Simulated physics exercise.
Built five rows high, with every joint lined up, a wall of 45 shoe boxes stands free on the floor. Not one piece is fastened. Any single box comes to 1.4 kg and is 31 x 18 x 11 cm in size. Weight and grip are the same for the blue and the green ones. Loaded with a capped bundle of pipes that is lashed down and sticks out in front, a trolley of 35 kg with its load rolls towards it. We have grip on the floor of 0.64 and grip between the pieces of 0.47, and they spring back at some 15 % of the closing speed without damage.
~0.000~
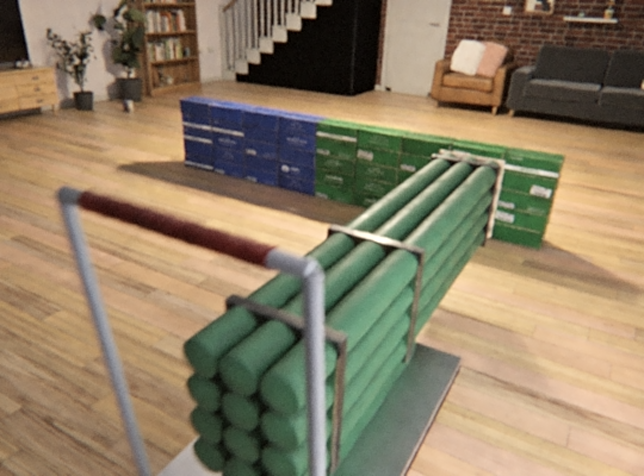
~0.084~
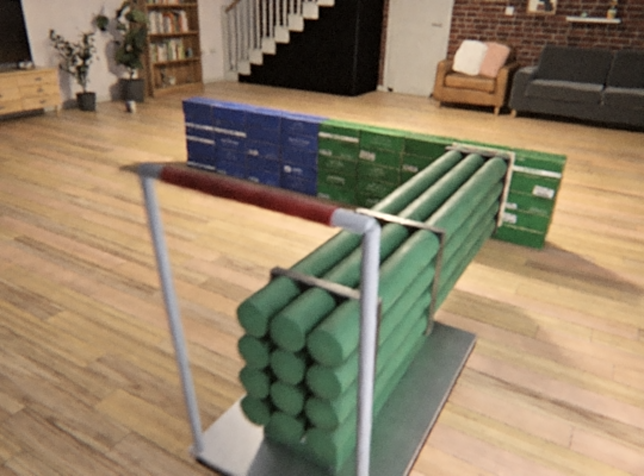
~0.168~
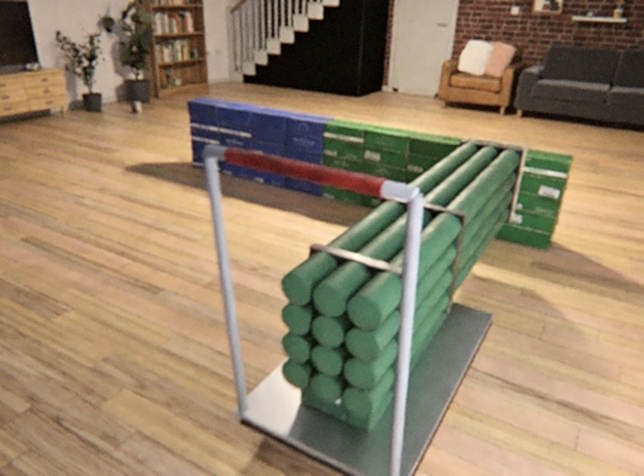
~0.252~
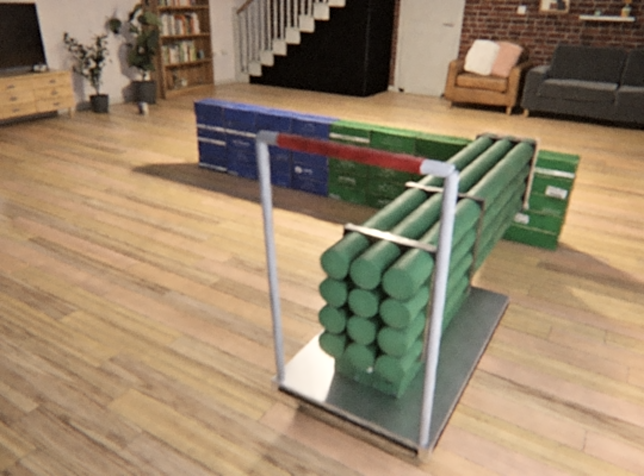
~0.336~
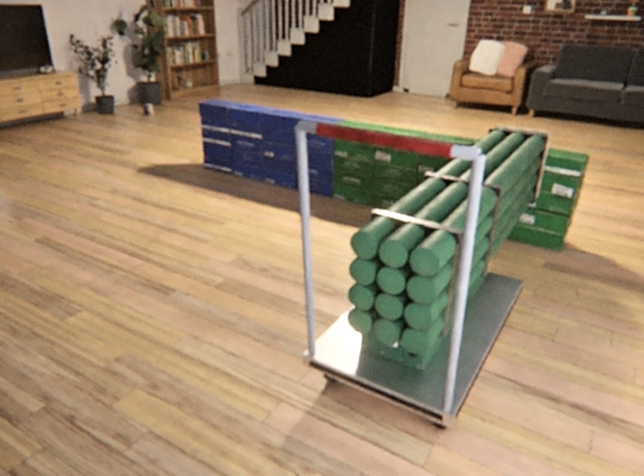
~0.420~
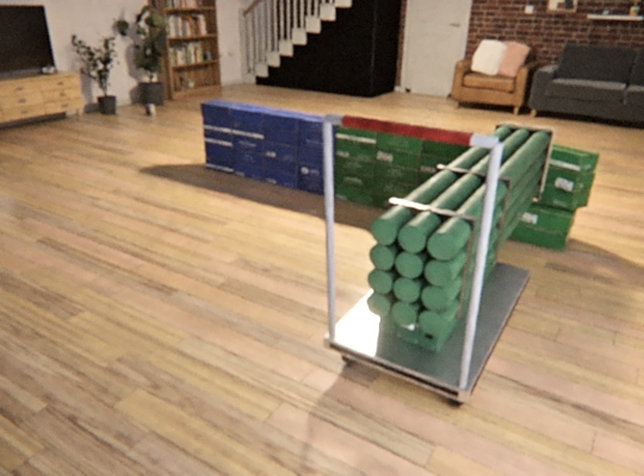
The clip opens on a trolley carrying a strapped bundle of green pipes, rolling across a wooden floor towards a low wall of blue and green boxes. The front of the bundle reaches the green section and pushes a few boxes slightly out of line, while the blue ones stay in place.
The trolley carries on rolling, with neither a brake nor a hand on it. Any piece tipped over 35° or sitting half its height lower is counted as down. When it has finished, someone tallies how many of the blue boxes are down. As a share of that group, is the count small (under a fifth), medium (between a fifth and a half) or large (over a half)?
It is small.
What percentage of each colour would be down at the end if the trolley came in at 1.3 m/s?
Blue 0%, green 30%.
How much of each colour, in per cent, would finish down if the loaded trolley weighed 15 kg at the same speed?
Blue 0, green 30 per cent.
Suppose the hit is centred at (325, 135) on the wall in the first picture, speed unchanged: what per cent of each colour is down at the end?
For blue it's 20 per cent, for green 10 per cent.
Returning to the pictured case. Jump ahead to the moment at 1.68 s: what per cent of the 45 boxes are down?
By that time it is 20 percent.
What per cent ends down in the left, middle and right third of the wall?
0, 0 and 60 per cent, from left to right.
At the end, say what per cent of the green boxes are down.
40 percent of the green ones.
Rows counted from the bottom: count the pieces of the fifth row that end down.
That row ends with 3 down.
After 0.62 s, load 46 cm past the wall's line, still rolling; none of the 20 blue boxes down (6 of 45 in all colours); top blue box unmoved; top green box 23° from how it stood, 22 cm lower.
After 1.04 s, load 1.02 m past the wall's line, still rolling; none of the 20 blue boxes down (6 of 45 in all colours); top blue box unmoved; top green box 44 cm lower.
After 1.68 s, load 1.22 m past the wall's line, stopped; none of the 20 blue boxes down (8 of 45 in all colours); top blue box unmoved; top green box 44 cm lower.
In the end (3.0 s), load 1.22 m past the wall's line, stopped; none of the 20 blue boxes down (9 of 45 in all colours); top blue box unmoved; top green box 44 cm lower. That is 0 per cent. From the last view, middles, top blue box near (323, 126), top green box near (583, 186).
